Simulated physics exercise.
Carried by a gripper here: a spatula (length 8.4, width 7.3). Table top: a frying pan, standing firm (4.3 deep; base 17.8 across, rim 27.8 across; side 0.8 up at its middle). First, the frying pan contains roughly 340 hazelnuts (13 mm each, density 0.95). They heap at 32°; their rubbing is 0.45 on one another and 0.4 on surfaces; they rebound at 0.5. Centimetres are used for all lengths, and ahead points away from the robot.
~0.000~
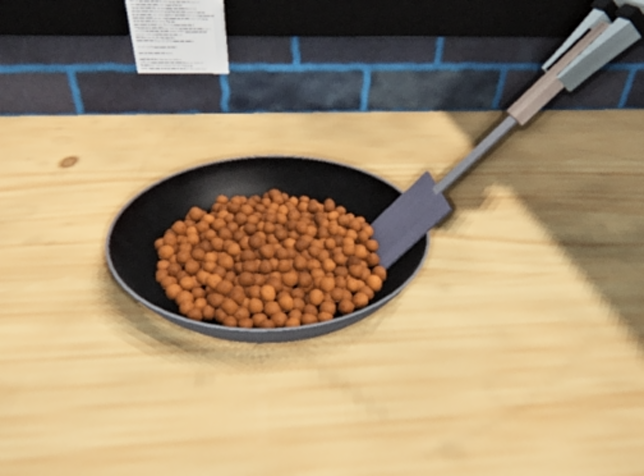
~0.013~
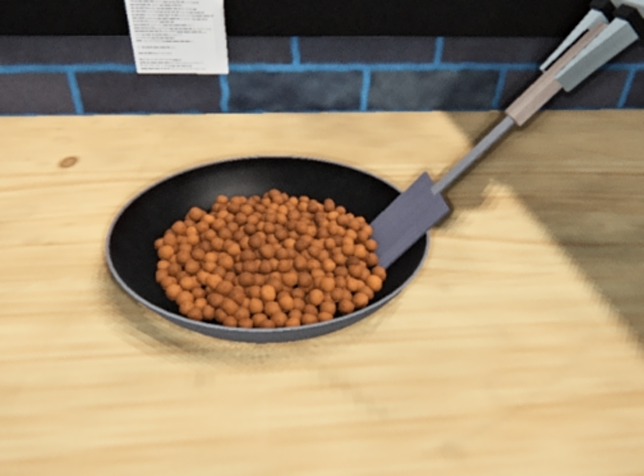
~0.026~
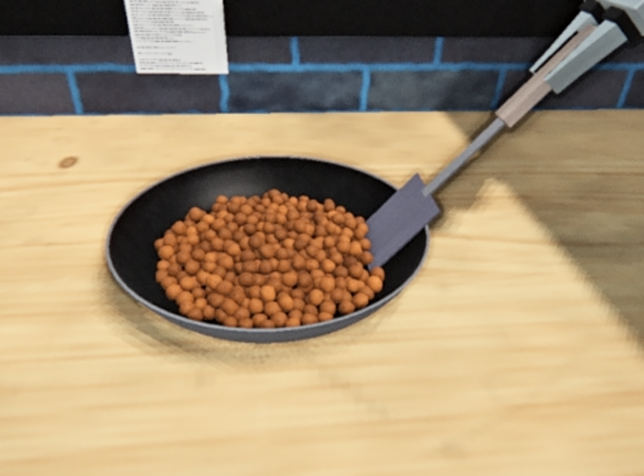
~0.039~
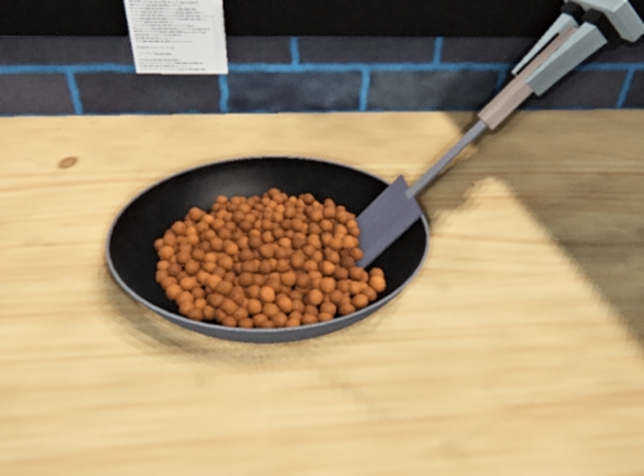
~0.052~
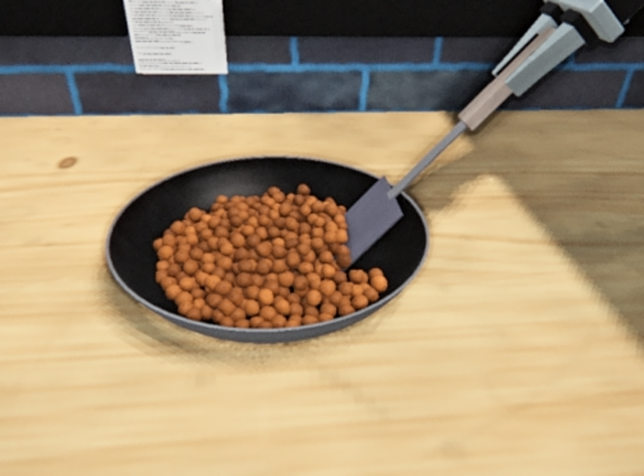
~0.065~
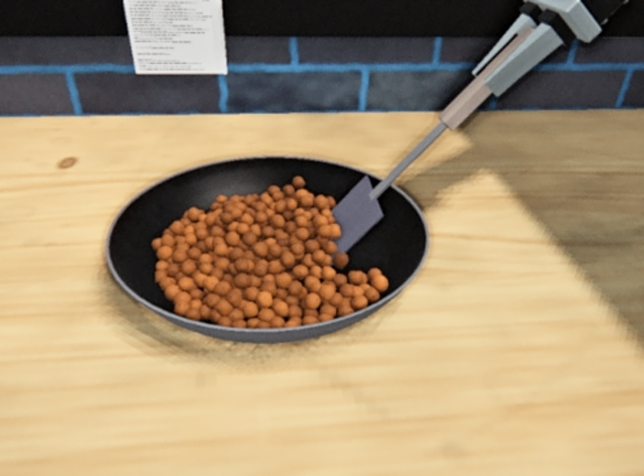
On a wooden table top, a gripper pushes a spatula leftward through hazelnuts in a frying pan.
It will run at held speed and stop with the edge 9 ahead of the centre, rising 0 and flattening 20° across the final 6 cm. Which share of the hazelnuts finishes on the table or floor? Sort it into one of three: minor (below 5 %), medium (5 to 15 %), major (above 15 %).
Medium, 5 to 15 %.
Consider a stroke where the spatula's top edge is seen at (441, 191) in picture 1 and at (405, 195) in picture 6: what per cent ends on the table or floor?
Roughly 0 percent ends up there.
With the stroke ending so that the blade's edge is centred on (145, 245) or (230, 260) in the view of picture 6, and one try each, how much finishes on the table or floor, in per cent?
Close to 25 and close to 0 per cent, respectively.
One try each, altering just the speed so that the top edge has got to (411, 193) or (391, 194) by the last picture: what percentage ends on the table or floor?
About 0 and 5 per cent.
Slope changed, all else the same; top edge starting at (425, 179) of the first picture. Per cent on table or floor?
Spill: Approx. 10 per cent.
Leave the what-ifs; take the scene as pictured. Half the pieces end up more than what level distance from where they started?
Level distance of roughly 4 cm.
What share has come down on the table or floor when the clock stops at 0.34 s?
Roughly 6 percent.
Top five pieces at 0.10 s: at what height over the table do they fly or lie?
They are around 7 cm up.
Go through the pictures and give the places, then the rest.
Spatula top edge at (439, 189), sloping 50°; upper third of the load around (272, 245), from x 160 to 380, top at y 195; 338 in the frying pan, in the first picture.
Spatula top edge at (437, 189), sloping 50°; upper third of the load around (272, 245), from x 160 to 380, top at y 195, in the second picture.
Spatula top edge at (428, 191), sloping 50°; upper third of the load around (274, 244), from x 160 to 375, top at y 195, in the third picture.
Spatula top edge at (411, 193), sloping 50°; upper third of the load around (280, 241), from x 160 to 375, top at y 195, in the fourth picture.
Spatula top edge at (393, 194), sloping 50°; upper third of the load around (278, 237), from x 160 to 380, top at y 190, in the fifth picture.
Spatula top edge at (374, 194), sloping 50°; upper third of the load around (279, 234), from x 160 to 380, top at y 185; 338 in the frying pan, in the sixth picture.
By 0.10 s, sloping 50°, highest piece 8 above the table; 338 in the frying pan.
By 0.13 s, sloping 45°, highest piece 10 above the table; 336 in the frying pan, 2 on the blade or in flight.
By 0.34 s, sloping 30°, highest piece 5 above the table; 312 in the frying pan, 23 on the table or floor, 3 on the blade or in flight.
By 1.39 s, sloping 30°, highest piece 5 above the table; 312 in the frying pan, 26 on the table or floor.
Final count, 312 in the frying pan, 26 on the table or floor. That is 8 % on the table or floor.
